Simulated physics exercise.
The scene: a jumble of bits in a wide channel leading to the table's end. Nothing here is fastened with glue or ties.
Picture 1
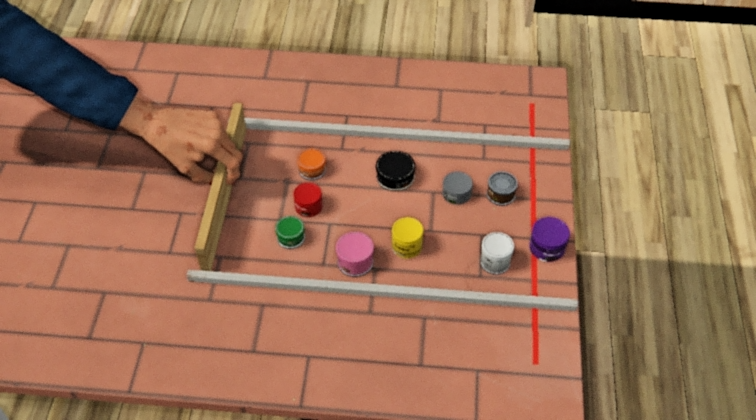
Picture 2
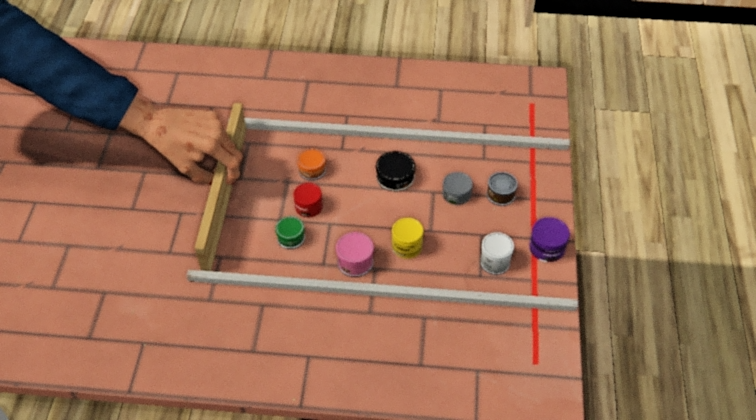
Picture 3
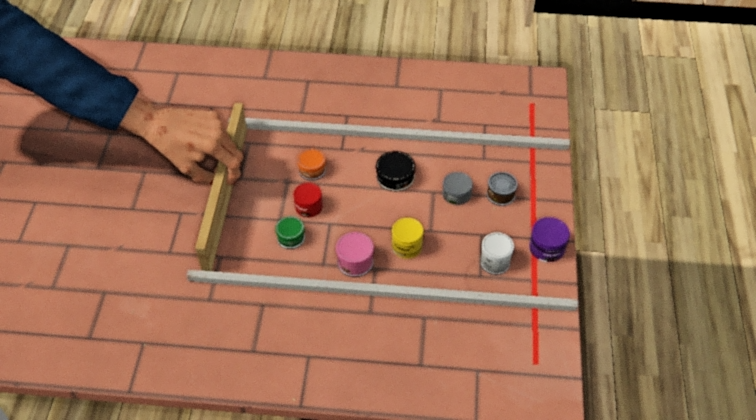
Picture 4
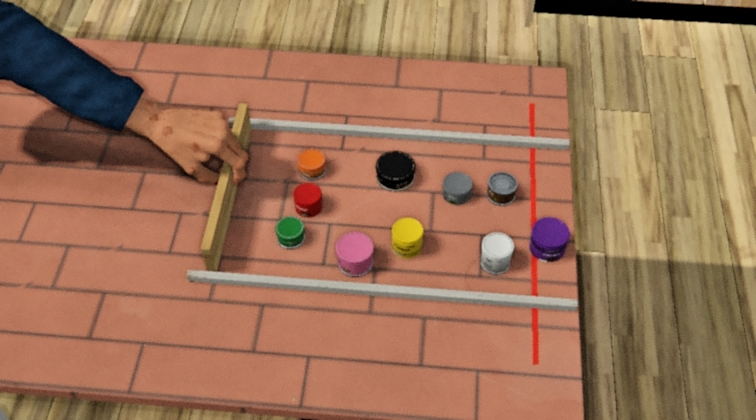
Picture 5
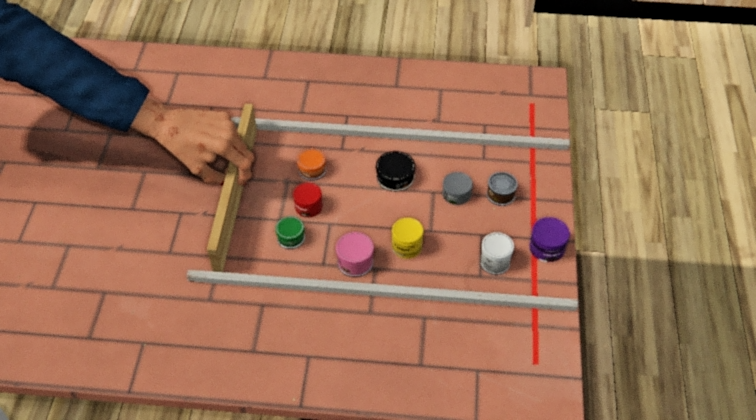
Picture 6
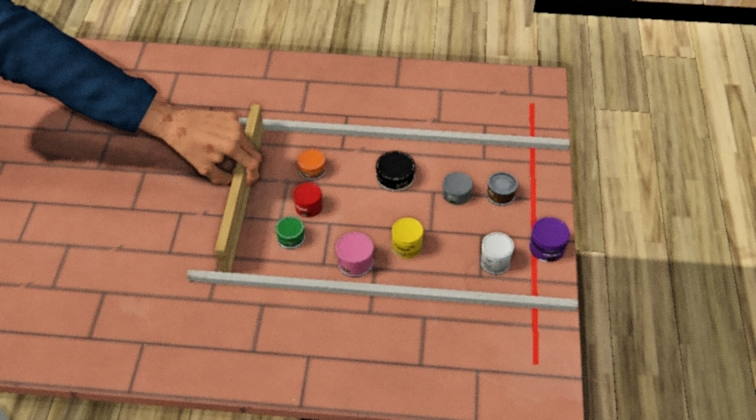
A hand slides a wooden board slightly right toward small colored pots between two rails.
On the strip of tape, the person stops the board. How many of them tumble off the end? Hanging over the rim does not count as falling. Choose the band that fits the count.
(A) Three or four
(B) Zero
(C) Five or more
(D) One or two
Three or four.
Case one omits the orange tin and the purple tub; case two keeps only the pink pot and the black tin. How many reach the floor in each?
First try 2, second try 1.
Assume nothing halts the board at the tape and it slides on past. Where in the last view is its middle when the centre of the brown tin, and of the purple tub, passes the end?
I reckon its middle sits around (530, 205) and then around (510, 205).
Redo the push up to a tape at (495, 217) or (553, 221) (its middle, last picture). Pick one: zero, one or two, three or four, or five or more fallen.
The first spot gives zero, the second gives at least five.
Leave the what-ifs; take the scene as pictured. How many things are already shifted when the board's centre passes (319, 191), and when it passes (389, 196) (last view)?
Moved so far: 3, then 7.
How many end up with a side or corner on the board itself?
The count is 5.
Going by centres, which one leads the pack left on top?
Foremost: The yellow tub.
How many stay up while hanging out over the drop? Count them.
Expected count: 1.
Soon after, none off yet; purple tub at rest near (549, 240); brown tin at rest near (502, 189); white tin at rest near (497, 254).
In the end, the number that fall off is three or four; gone, black tin, white tin, brown tin and purple tub.
